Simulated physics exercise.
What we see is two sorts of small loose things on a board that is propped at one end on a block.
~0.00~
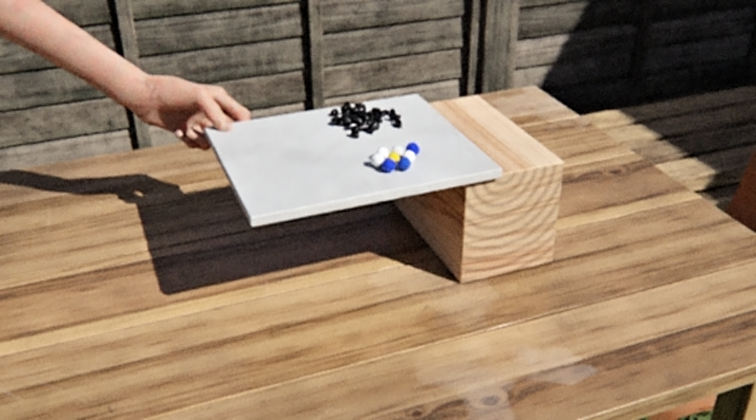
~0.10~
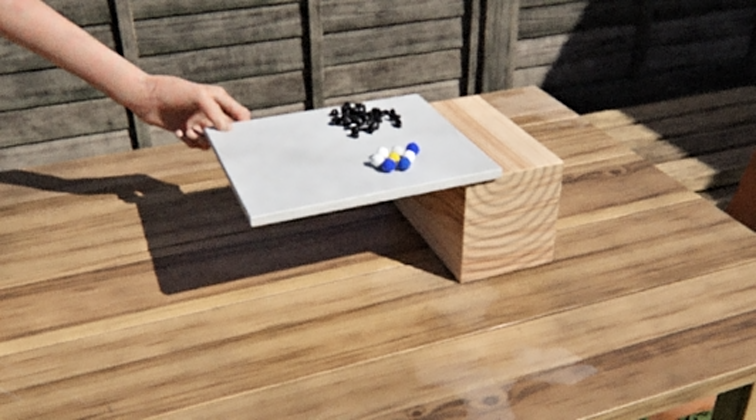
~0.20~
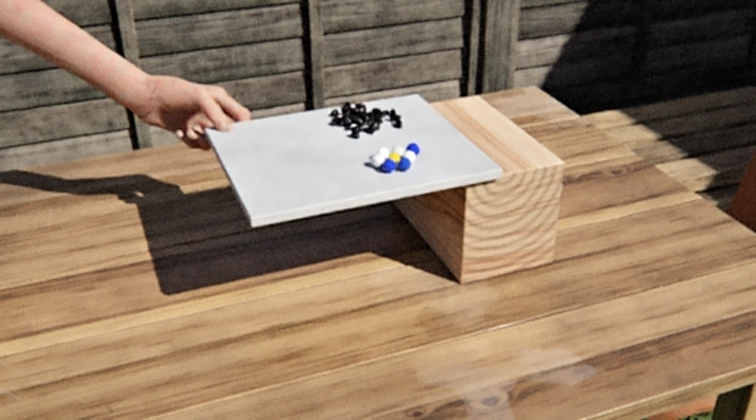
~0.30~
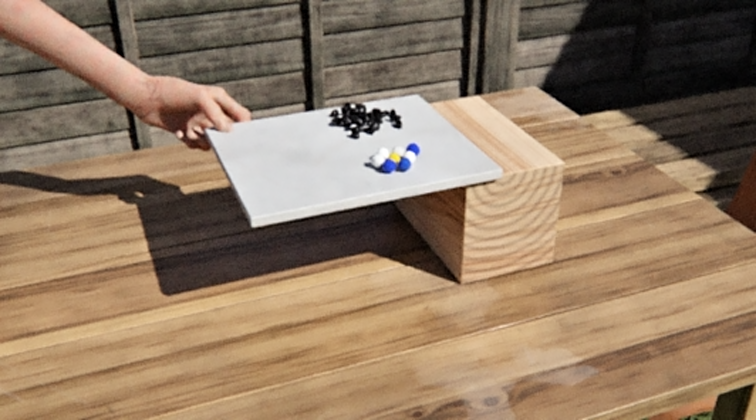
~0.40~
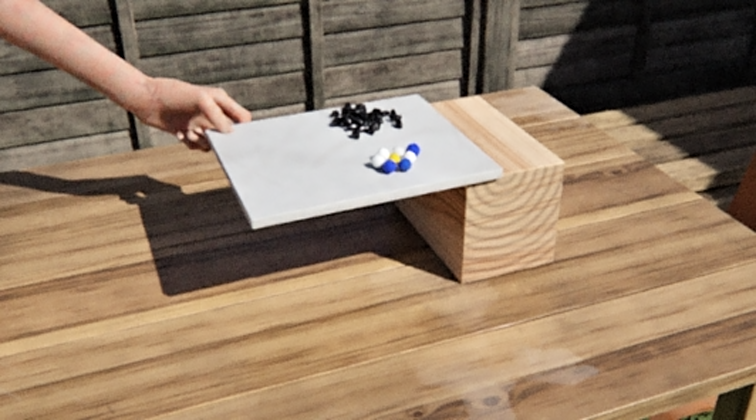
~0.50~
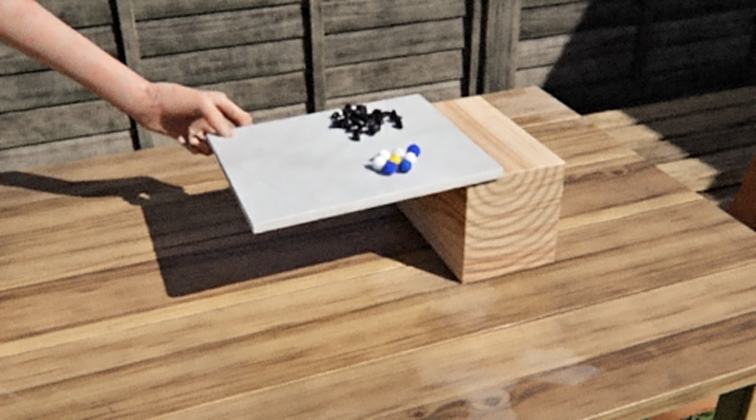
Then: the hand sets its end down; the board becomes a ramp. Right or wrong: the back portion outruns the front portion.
Wrong.
After 1.19 s, board sloping at 20°; front portion near two thirds still on the board; back portion the whole lot still on the board.
After 1.80 s, board sloping at 34°; front portion mostly one to two board lengths out; back portion mostly at the foot of the board.
After 2.32 s, board resting at 35°; front portion mostly one to two board lengths out, a little gone off the table; back portion mostly less than half a board's length out.
In the end (3.8 s), board resting at 35°; front portion mostly more than two board lengths out, near a third gone off the table; back portion mostly less than half a board's length out; the front portion has gone farther.
